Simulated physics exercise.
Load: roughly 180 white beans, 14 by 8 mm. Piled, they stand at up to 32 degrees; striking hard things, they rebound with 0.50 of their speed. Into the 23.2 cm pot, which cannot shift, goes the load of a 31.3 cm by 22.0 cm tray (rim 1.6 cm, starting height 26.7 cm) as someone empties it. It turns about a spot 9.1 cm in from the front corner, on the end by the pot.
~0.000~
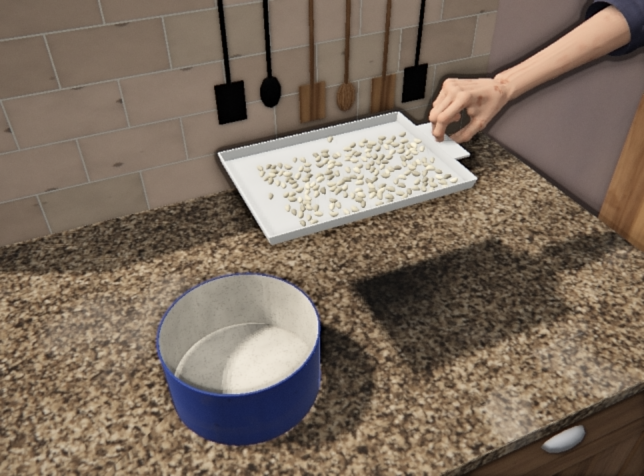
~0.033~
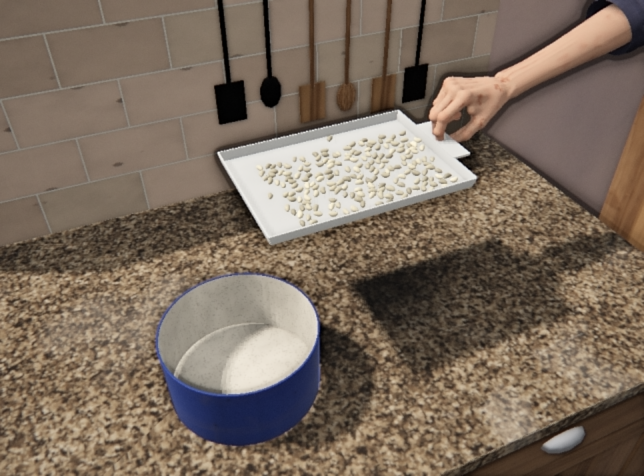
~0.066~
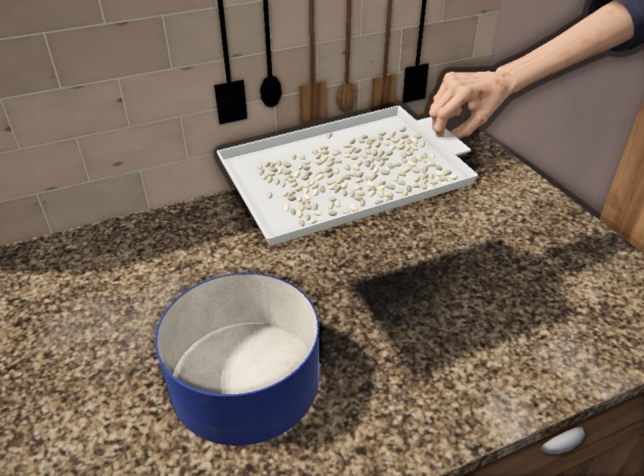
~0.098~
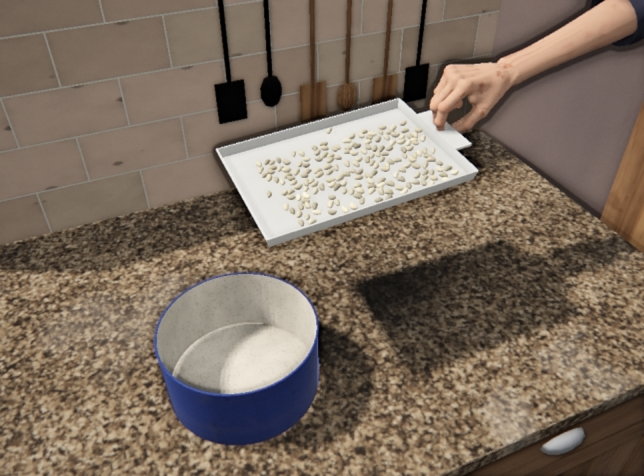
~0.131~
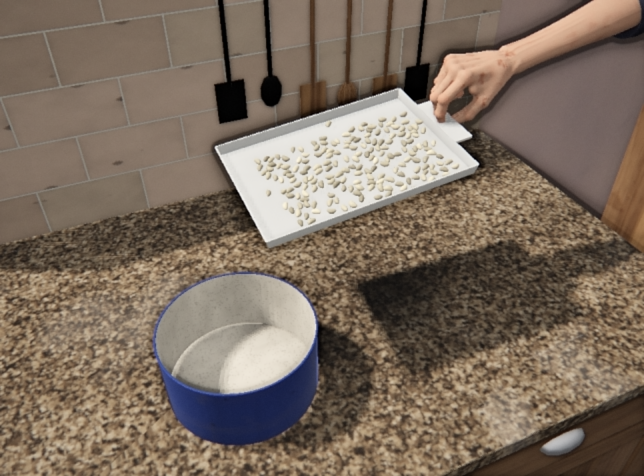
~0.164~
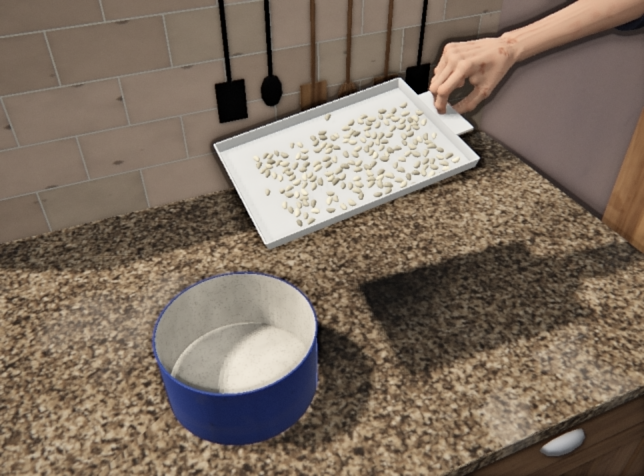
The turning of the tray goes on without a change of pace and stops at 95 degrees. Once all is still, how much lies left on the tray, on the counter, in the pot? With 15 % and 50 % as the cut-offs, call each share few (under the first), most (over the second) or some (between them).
My estimate: Tray: Few, counter: Few, pot: Most.
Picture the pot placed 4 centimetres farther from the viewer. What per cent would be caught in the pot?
Expect something close to 100 per cent.
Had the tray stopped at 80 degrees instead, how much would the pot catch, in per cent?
Around 95 per cent, then.
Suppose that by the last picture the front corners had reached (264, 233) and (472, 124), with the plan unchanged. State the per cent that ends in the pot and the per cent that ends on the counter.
Split: Pot = 35, counter = 65.
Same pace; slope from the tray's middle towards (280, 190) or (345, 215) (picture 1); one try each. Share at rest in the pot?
First try: About 60 percent; second try: About 60 percent.
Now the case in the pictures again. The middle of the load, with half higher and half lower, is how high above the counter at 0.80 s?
Roughly 20 centimetres.
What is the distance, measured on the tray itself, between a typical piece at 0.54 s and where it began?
Around 8 centimetres.
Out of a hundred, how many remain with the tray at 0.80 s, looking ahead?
Estimate: Near 40 in a hundred.
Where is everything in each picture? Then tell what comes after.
The first frame shows tray tilt 0 degrees, front corners at (271, 235) and (473, 178); middle of the pieces at (354, 177); pot at (239, 328).
The second frame shows tray tilt 0 degrees, front corners at (270, 235) and (473, 177); middle of the pieces at (353, 176).
The third frame shows tray tilt 2 degrees, front corners at (269, 236) and (474, 174); middle of the pieces at (353, 174).
The fourth frame shows tray tilt 4 degrees, front corners at (269, 237) and (474, 170), lowest corner left front; middle of the pieces at (353, 171).
The fifth frame shows tray tilt 8 degrees, front corners at (268, 239) and (475, 164), lowest corner left front; middle of the pieces at (352, 167).
The sixth frame shows tray tilt 11 degrees, front corners at (267, 241) and (476, 157), lowest corner left front; middle of the pieces at (352, 163); pot at (236, 327). The tray's pace is about 105 degrees a second.
After 0.54 s, tilt 51 degrees; the tray holds 100 %, the pot 0 %.
After 0.80 s, tilt 79 degrees; the tray holds 40 %, the pot 25 %.
Then, at 1.16 s, tilt 95 degrees; the tray holds 0 %, the pot 100 %.
In the end, at 1.9 s, tray 0 %, counter 0 %, pot 100 %.
